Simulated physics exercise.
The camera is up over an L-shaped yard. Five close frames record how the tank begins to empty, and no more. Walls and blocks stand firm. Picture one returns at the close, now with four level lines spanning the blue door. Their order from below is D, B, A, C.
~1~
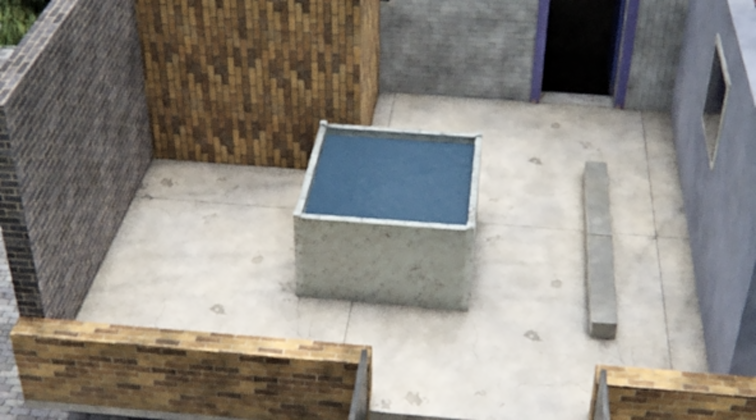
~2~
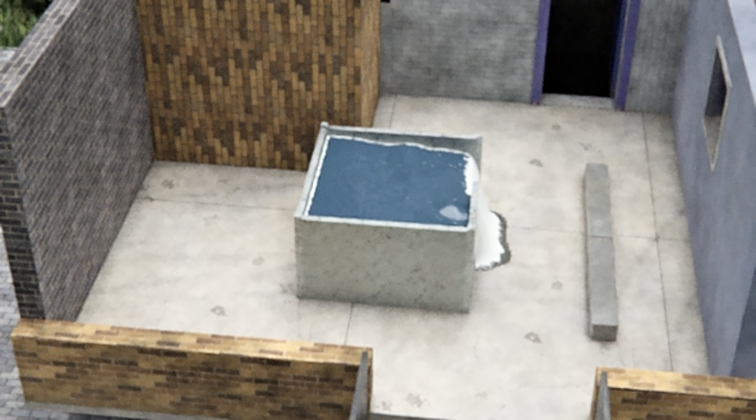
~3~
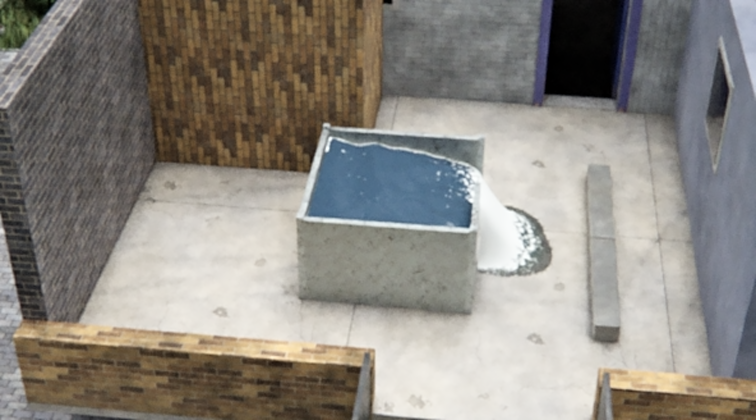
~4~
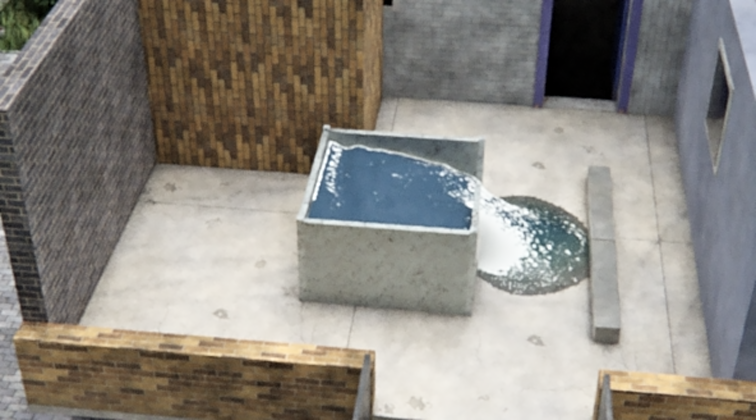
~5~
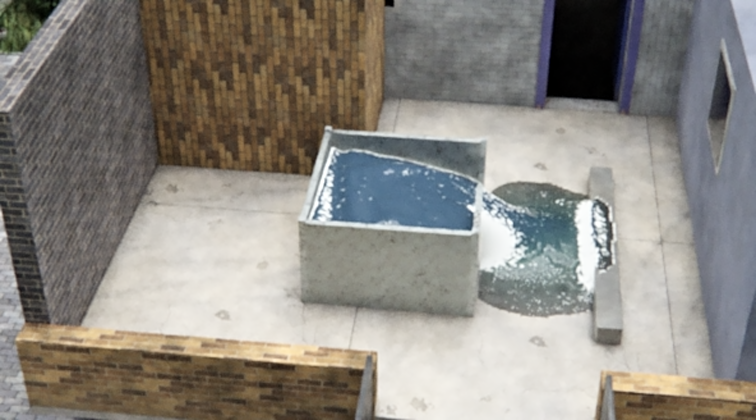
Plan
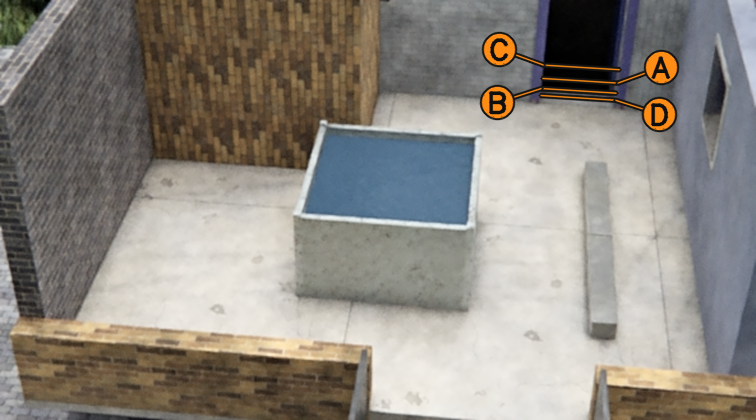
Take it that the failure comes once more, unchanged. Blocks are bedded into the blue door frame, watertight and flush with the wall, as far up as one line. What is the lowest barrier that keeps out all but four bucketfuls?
Use mark B.
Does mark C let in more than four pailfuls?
No, that is safe.
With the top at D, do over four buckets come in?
Yes.
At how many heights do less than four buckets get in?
Three.
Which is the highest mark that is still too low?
The answer is D.
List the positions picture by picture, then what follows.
Water in the tank at rest, its middle at (393, 180); foot of the blue doorway at (577, 105); open gate at (484, 350).
Water covers 1 % of the ground and shows as far out as (491, 263).
Water covers 3 % of the ground and shows as far out as (541, 261).
Water covers 6 % of the ground and shows as far out as (589, 262).
Water covers 10 % of the ground and shows as far out as (588, 200).
On the marked copy, A at (580, 80); B at (578, 90); C at (581, 67); D at (578, 97); from the bottom up D, B, A, C.
With A, nothing gets over.
With B, a splash gets over, under a bucket.
With C, nothing gets over.
With D, about 11 bucketfuls get in.
